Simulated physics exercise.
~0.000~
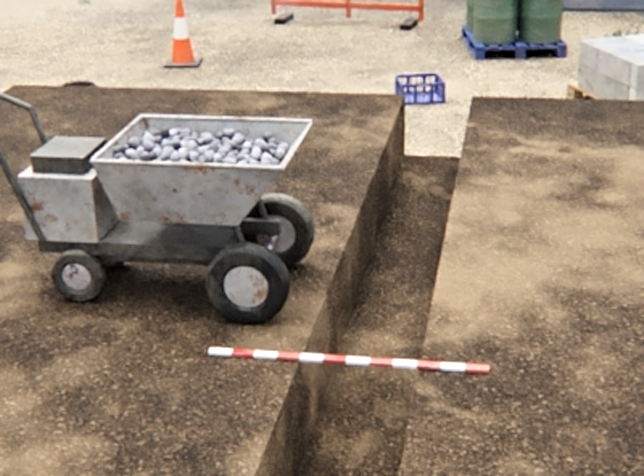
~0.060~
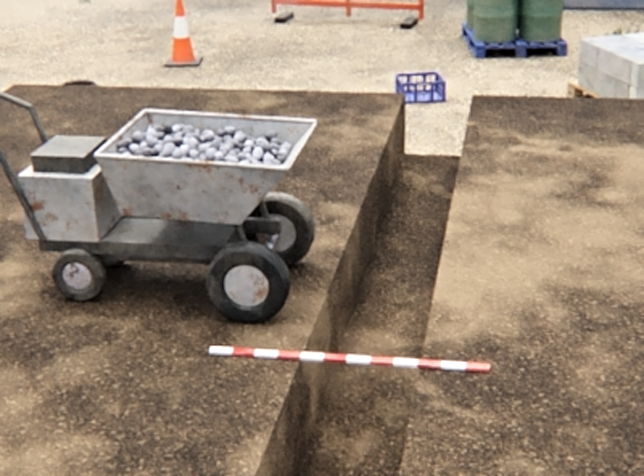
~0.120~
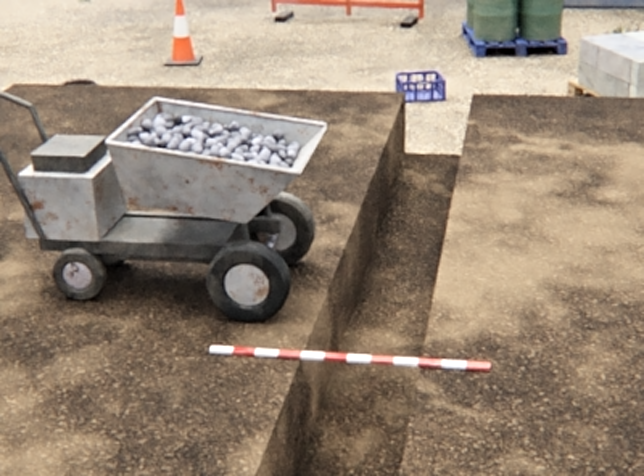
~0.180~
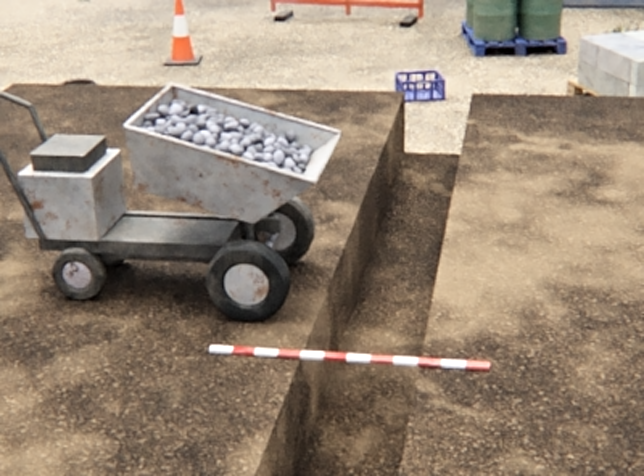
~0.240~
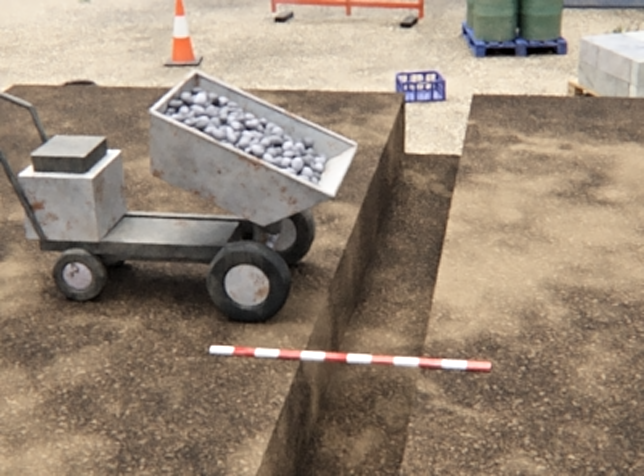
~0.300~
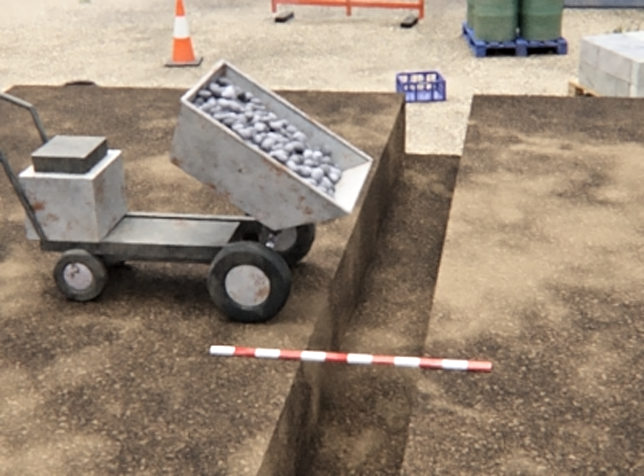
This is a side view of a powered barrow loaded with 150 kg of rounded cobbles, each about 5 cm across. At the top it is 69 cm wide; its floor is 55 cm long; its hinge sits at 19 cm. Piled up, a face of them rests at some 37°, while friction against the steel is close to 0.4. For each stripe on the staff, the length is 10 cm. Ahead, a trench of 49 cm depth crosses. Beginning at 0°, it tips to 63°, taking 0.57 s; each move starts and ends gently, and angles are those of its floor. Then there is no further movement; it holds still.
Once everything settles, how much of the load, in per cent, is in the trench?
Once it settles, about 40 per cent of the load is there.
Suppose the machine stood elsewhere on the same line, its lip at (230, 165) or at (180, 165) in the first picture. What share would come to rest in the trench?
It'd be around 85 per cent and after that around 80 per cent.
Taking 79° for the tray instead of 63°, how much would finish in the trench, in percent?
Then about 40 per cent.
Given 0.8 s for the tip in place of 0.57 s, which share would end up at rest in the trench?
Roughly 50 per cent would.
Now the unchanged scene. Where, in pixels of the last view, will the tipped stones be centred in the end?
(460, 297).
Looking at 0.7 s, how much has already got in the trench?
Roughly 10% by that time.
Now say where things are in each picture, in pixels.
The first frame shows lip at (282, 168), floor tilted 0°, highest stones at (212, 142).
In the second frame, the tray is at 2°, its lip at (287, 169); the top of the load is at (180, 137); the stones move at 0.5 m/s on average.
In the third frame, the tray is at 7°, its lip at (299, 173); the top of the load is at (174, 126); the stones move at 1.0 m/s on average.
In the fourth frame, the tray is at 15°, its lip at (315, 182); the top of the load is at (177, 112); the stones move at 1.3 m/s on average.
In the fifth frame, the tray is at 24°, its lip at (333, 196); the top of the load is at (198, 100); the stones move at 1.5 m/s on average.
In the sixth frame, the tray is at 34°, its lip at (350, 213); the top of the load is at (220, 92); the stones move at 1.6 m/s on average.
After 0.4 s the floor is at 53°; 100 % in the tray; the foremost stones are at (361, 217).
After 0.7 s the floor is at 63°; 83 % in the tray, 12 % in the trench, 6 % past the trench; the foremost stones are at (455, 283).
After 1.0 s the floor is at 63°; 31 % in the tray, 16 % in the trench, 53 % past the trench; the foremost stones are at (628, 320).
After 3.0 s the floor is at 63°; 6 % in the tray, 40 % in the trench, 54 % past the trench; the foremost stones are past the picture's edge.
